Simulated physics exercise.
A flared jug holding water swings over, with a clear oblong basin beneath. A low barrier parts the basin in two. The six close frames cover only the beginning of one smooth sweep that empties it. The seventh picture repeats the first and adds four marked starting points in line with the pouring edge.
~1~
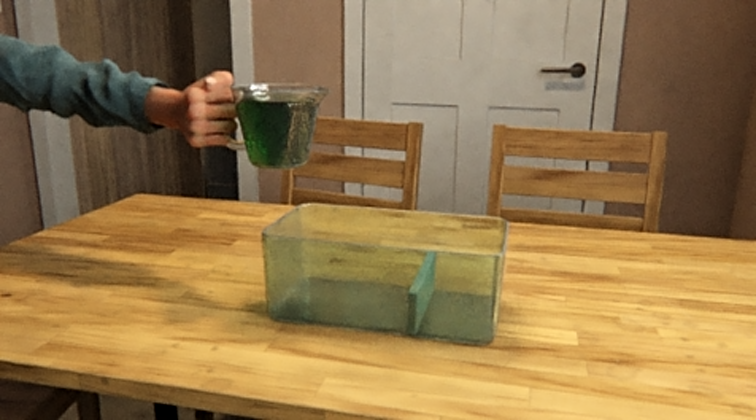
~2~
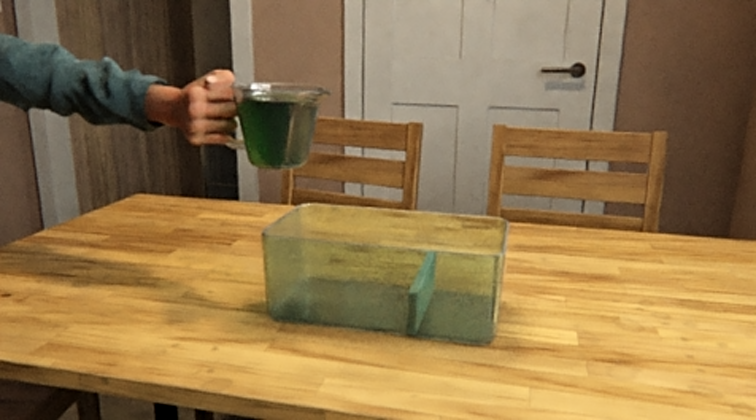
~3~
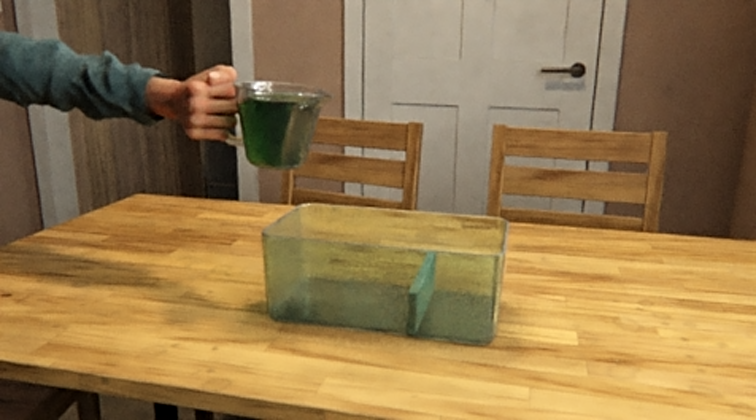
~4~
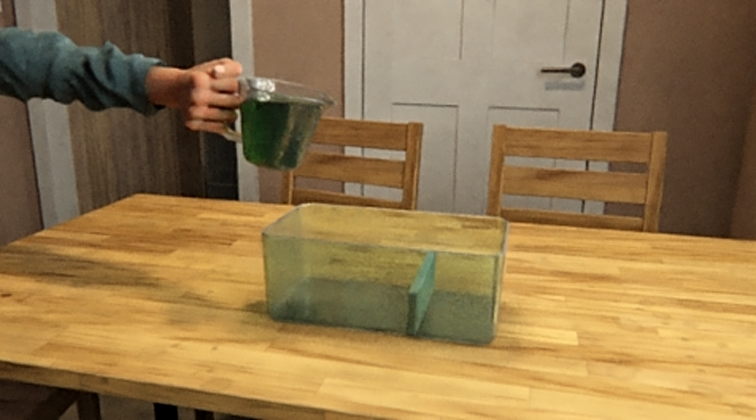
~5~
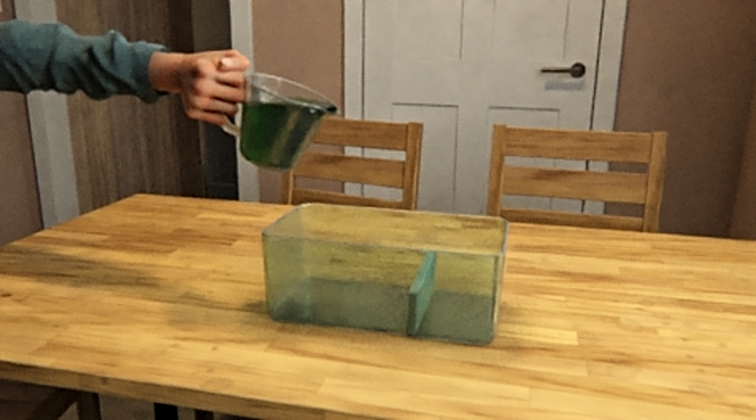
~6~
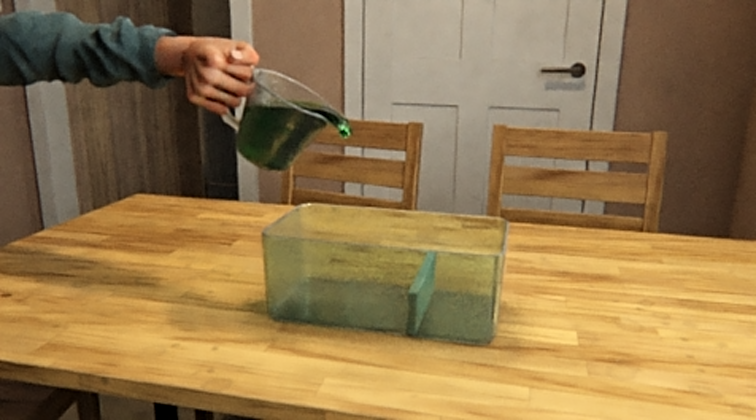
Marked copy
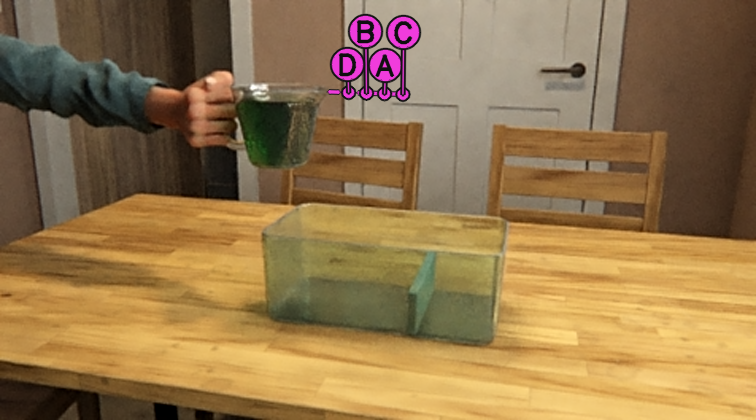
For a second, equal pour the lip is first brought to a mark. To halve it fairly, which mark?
Choose A.
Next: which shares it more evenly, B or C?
That would be C.
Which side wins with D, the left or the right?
The left one.
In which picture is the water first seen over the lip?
In picture 6.
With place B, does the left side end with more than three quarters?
Yes, it does.
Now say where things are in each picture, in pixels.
Upright, lip at (329, 91); basin from (269, 316) to (496, 343); top of the wall at (423, 271); nothing has left yet.
Upright, lip at (330, 93); nothing has left yet.
Tipped about 5°, lip at (332, 97); nothing has left yet.
Tipped about 11°, lip at (335, 104); nothing has left yet.
Tipped about 20°, lip at (338, 113); nothing has left yet.
Tipped about 30°, lip at (339, 124); water is over the lip, down to (347, 134).
On the marked copy, A at (384, 93); B at (366, 93); C at (402, 94); D at (348, 92).
With A, about 53 % ends left of the wall and 46 % right of it.
With B, about 84 % ends left of the wall and 14 % right of it.
With C, about 23 % ends left of the wall and 76 % right of it.
With D, about 94 % ends left of the wall and 4 % right of it.
